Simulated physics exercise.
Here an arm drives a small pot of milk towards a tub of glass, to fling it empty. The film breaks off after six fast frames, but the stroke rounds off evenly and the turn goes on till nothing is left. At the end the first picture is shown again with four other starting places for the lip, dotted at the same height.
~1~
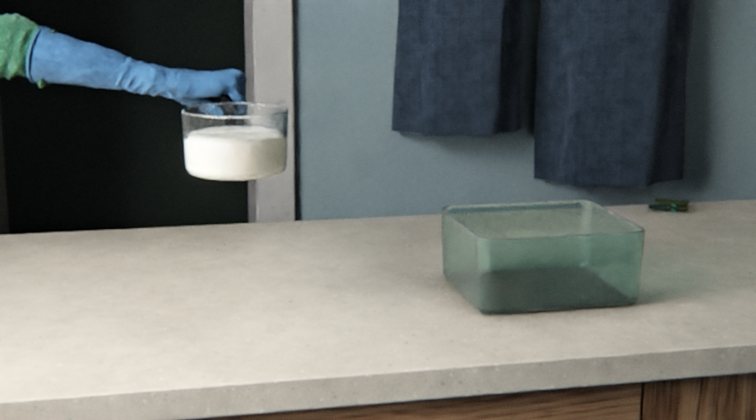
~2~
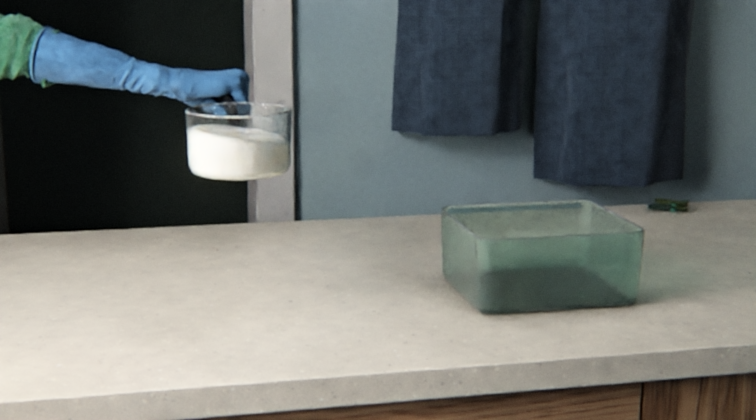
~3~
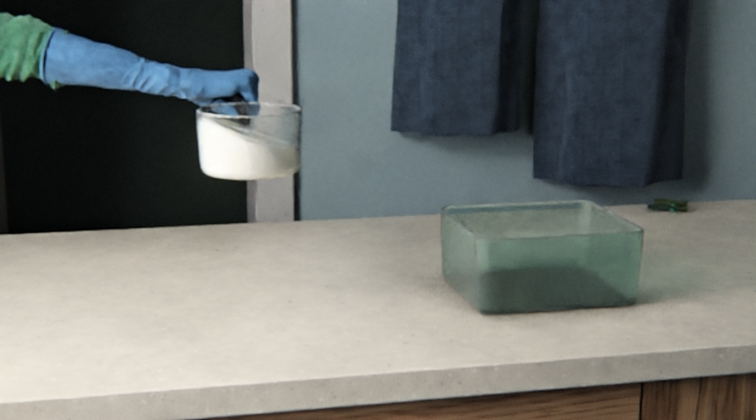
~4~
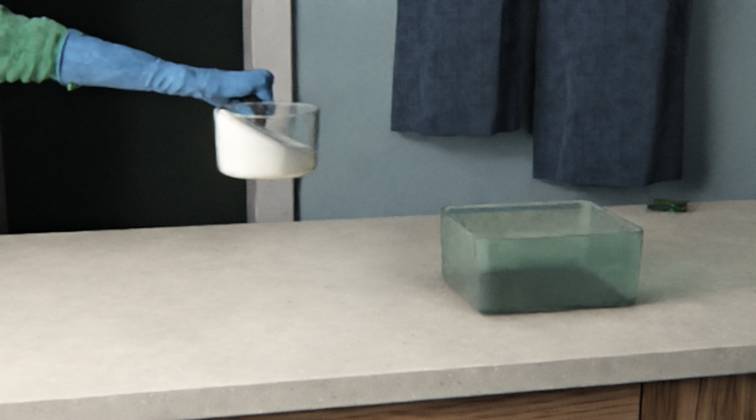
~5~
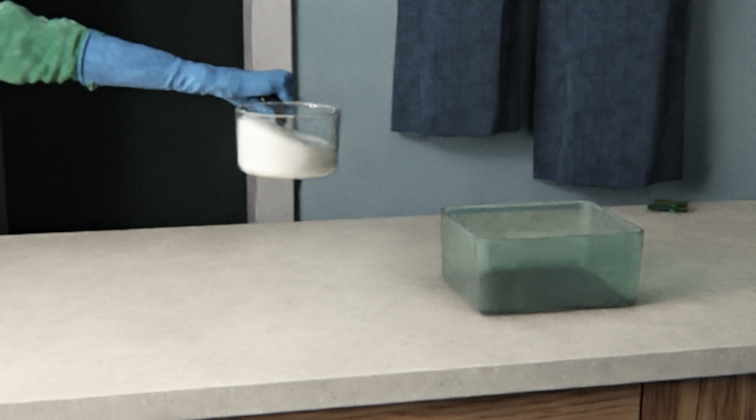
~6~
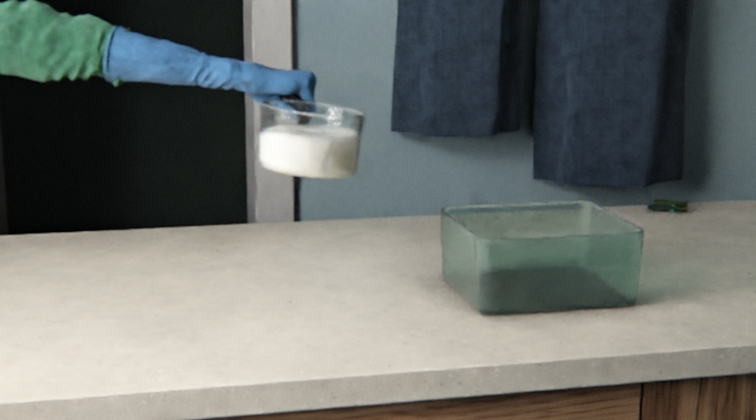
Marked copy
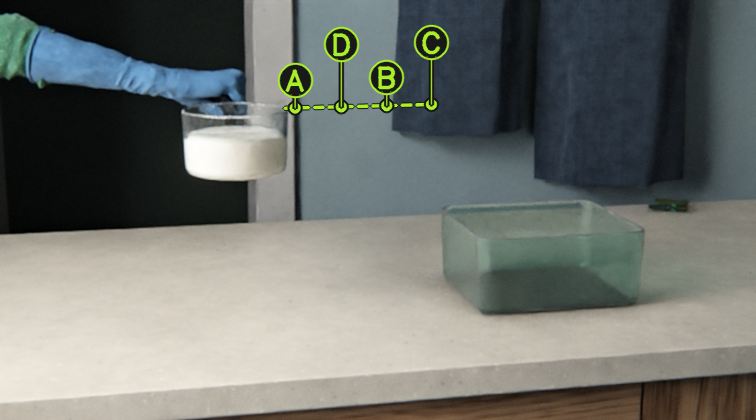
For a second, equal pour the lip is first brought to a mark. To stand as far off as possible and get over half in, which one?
D will do.
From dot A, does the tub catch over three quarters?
No.
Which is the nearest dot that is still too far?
That would be A.
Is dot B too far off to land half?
No, not at all.
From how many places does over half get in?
Three of the four.
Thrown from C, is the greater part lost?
No, not at all.
On the marked copy, A at (295, 108); B at (386, 105); C at (431, 104); D at (341, 106).
If A is chosen, about 29 % lands in the tub, 69 % falls short.
If B is chosen, about 95 % lands in the tub, 2 % falls short and 3 % goes beside or beyond.
If C is chosen, about 94 % lands in the tub, 1 % falls short and 5 % goes beside or beyond.
If D is chosen, about 90 % lands in the tub, 8 % falls short.
